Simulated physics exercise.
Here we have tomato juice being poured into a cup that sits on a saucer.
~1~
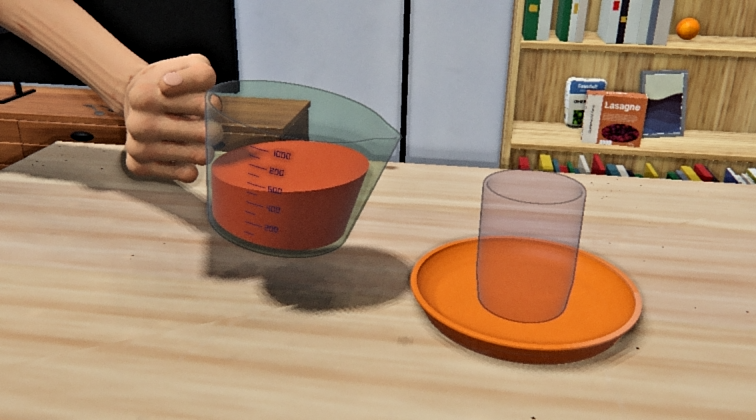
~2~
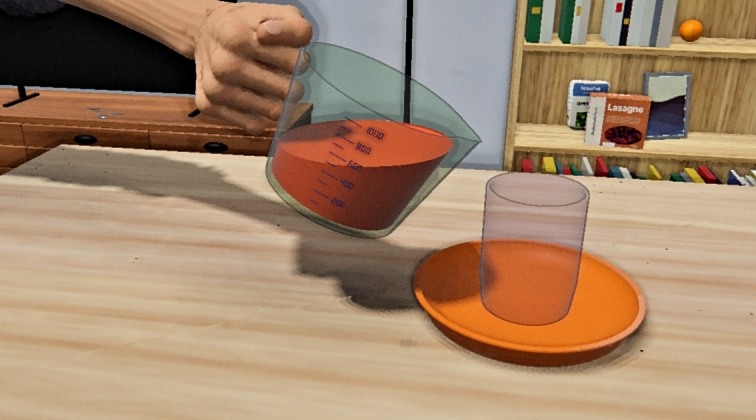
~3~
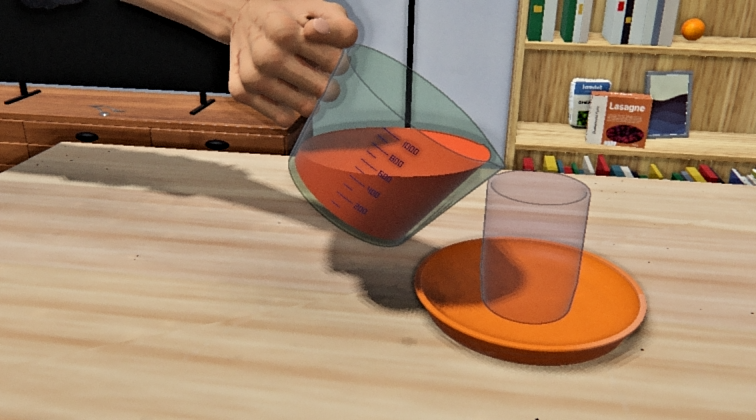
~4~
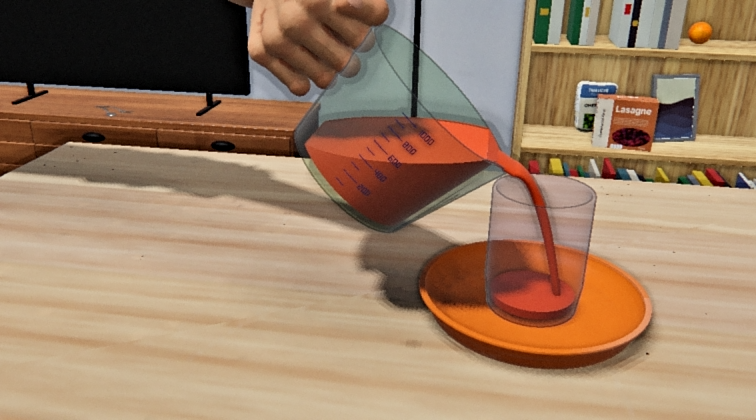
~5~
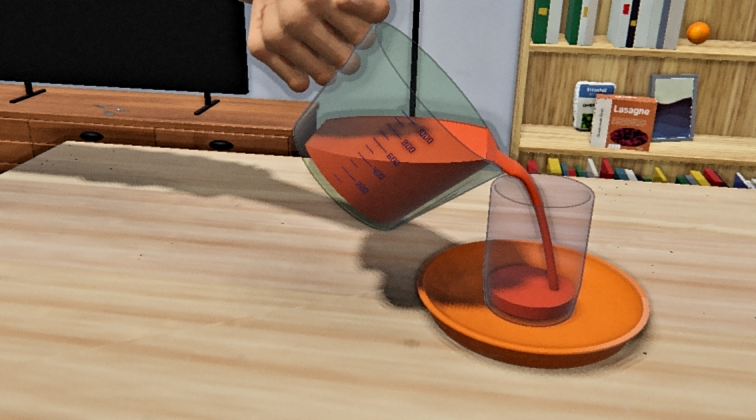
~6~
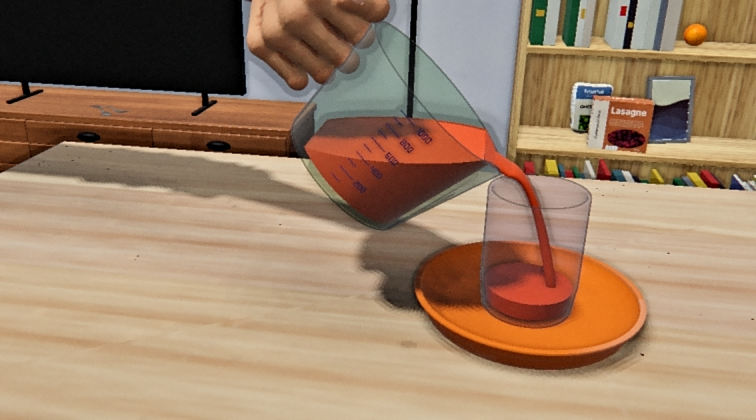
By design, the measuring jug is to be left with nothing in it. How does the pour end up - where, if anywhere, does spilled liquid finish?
It finishes in the saucer.
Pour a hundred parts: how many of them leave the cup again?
Around 20 per cent.
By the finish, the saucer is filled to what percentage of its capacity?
The saucer finishes near 30 per cent full.
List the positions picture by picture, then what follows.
In the first frame, the measuring jug is on its way; measuring jug (289, 164) about half full; cup (528, 241) empty; saucer (528, 351) dry.
In the second frame, the tomato juice nears the lip; measuring jug (360, 140) tipped 25° with all of its load; cup (531, 244) empty.
In the third frame, the tomato juice nears the lip; measuring jug (387, 148) tipped 35° with all of its load; cup (532, 242) empty.
In the fourth frame, pouring; measuring jug (397, 133) tipped 45° with nearly all of its load; cup nearly empty, surface at (532, 292).
In the fifth frame, pouring; measuring jug (395, 131) tipped 45° with nearly all of its load; cup (536, 245) nearly empty.
In the sixth frame, pouring; measuring jug (393, 130) tipped 45° with nearly all of its load; cup nearly empty, surface at (528, 284); saucer (532, 357) dry.
A moment on, the cup is about two thirds full; the saucer is dry.
Further on, the cup is full to the brim; the saucer is wet, with room to spare.
When it is over, the cup is full to the brim; the saucer is wet, with room to spare.
